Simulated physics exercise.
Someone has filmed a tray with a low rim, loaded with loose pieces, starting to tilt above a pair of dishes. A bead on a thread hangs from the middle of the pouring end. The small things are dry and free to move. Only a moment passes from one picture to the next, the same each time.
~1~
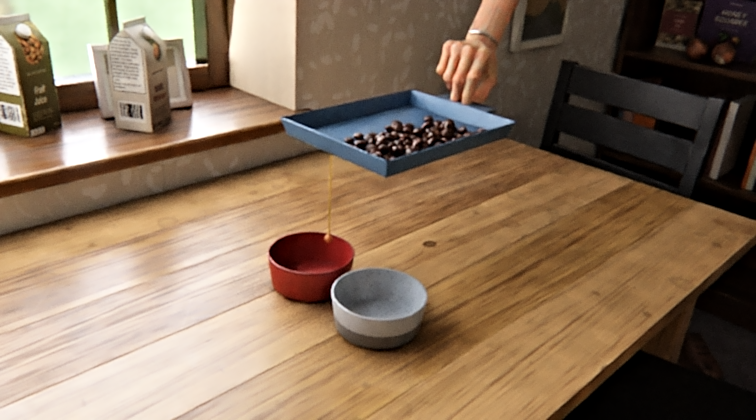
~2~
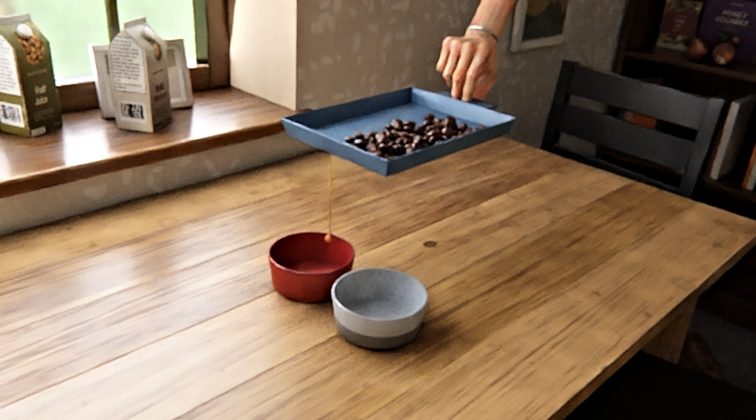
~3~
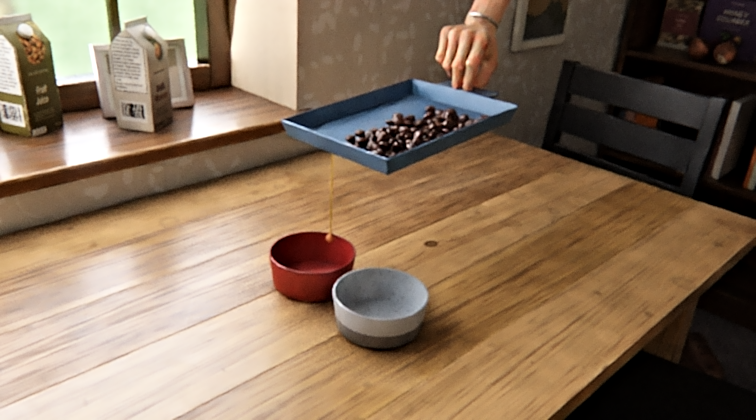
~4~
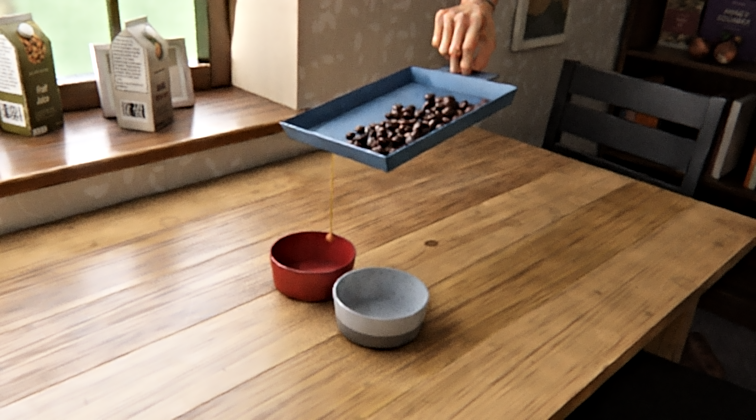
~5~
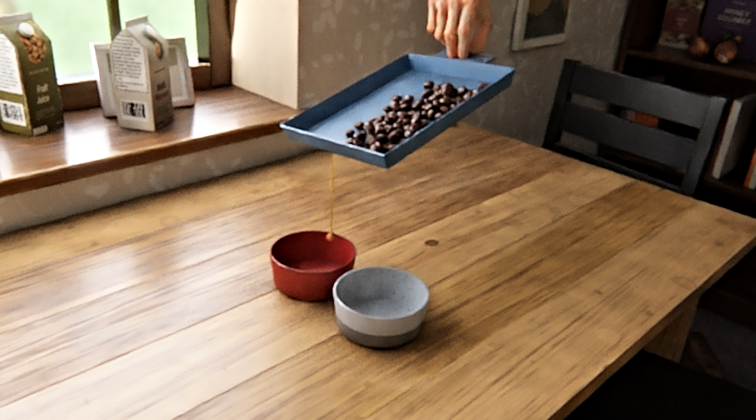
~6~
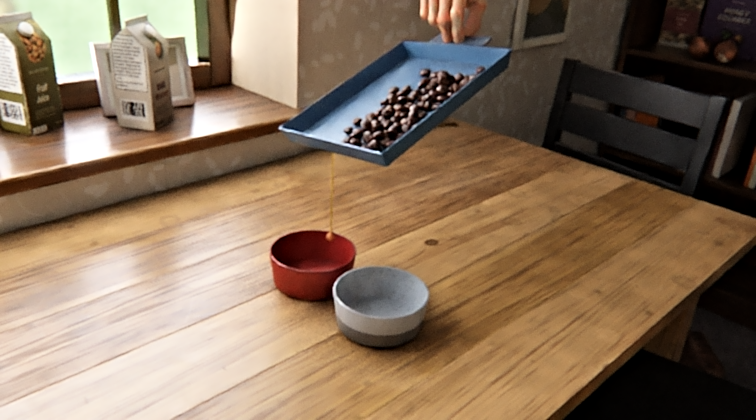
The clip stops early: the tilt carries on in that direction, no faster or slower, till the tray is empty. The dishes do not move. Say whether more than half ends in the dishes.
Together they catch under half.
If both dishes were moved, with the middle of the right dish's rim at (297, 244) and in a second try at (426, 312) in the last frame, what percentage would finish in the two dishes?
In turn 70 and 0 in a hundred.
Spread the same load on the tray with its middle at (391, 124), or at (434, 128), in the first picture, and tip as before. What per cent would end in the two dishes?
In turn 30 and 30 in a hundred.
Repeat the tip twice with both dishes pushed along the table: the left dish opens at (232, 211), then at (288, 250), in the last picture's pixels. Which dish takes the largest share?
At the first place the right dish, at the second left.
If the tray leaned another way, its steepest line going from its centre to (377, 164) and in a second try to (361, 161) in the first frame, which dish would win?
One: The right-hand dish. Two: The right-hand dish.
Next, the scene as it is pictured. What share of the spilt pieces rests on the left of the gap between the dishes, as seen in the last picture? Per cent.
Close to 100 per cent.
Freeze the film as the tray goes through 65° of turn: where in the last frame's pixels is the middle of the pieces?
Near (320, 132).
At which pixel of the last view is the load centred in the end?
At about (271, 266).
Soon after the last picture, tray tipped steeply; nearly all on the tray; a small part in the air.
A little later, tray tipped past a quarter turn; a small part on the tray; about a quarter in the left dish; about half outside both; about a quarter in the air.
Later still, tray tipped past a quarter turn; about a third in the left dish; about two thirds outside both.
At rest, tray tipped past a quarter turn; none in the right dish; about a third in the left dish; about two thirds outside both.
